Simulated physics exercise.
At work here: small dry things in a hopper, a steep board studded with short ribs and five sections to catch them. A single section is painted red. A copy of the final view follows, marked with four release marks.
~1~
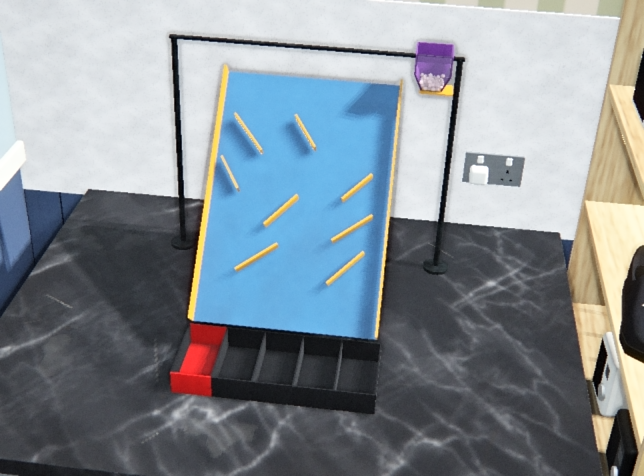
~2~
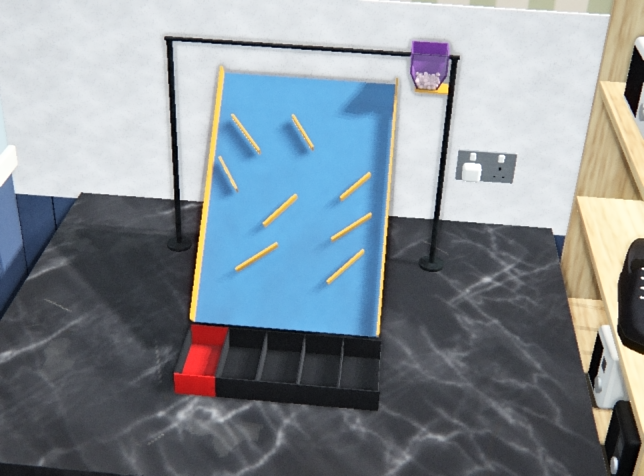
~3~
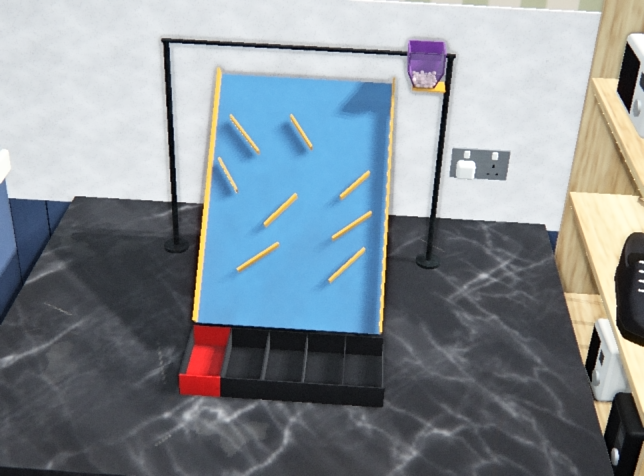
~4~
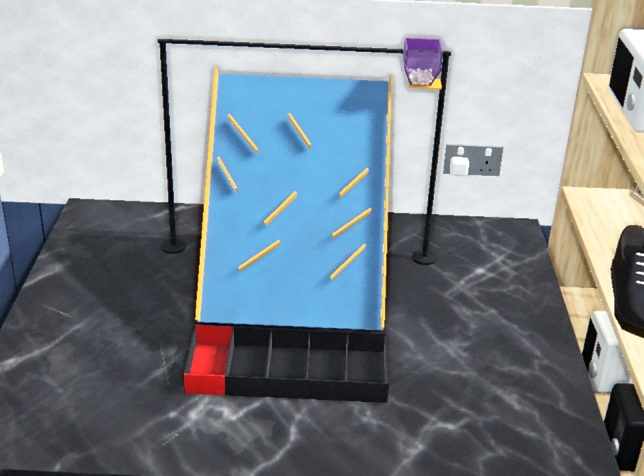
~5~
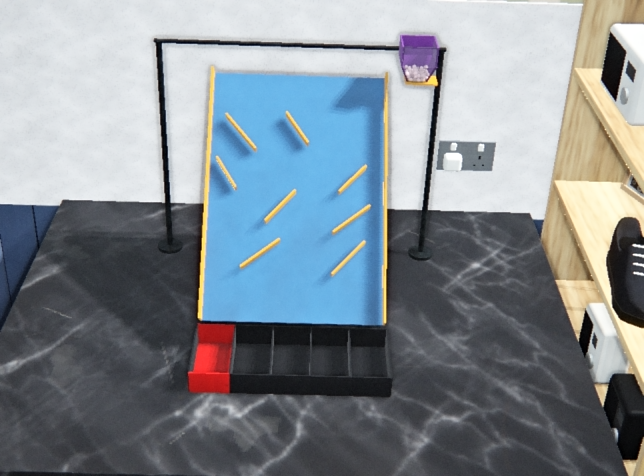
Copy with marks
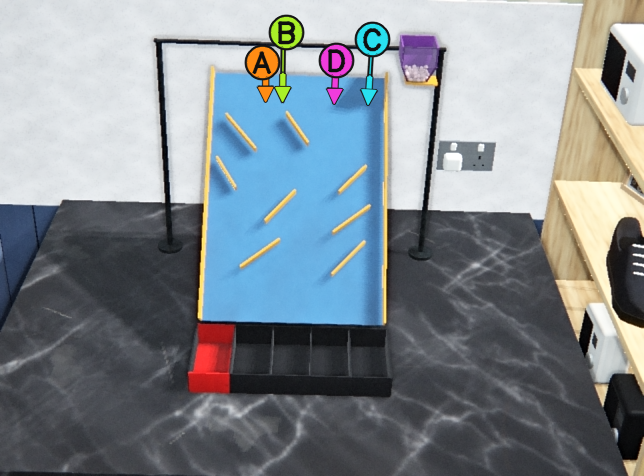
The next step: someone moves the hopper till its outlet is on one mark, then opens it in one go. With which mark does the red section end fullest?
Mark A.
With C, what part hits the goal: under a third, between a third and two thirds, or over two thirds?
It is under a third.
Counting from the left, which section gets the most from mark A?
The first.
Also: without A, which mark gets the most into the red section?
B.
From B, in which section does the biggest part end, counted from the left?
The first from the left.
On the marked copy, mark A meets the board at (265, 96); mark B meets the board at (282, 96); mark C meets the board at (368, 99); mark D meets the board at (334, 98).
With A, almost all in the red section, about a tenth in other sections, just a few outside the box.
With B, roughly two thirds in the red section, roughly a quarter in other sections.
With C, just a few in the red section, the larger part in other sections, roughly a quarter outside the box.
With D, about a tenth in the red section, roughly two thirds in other sections, roughly a quarter outside the box.
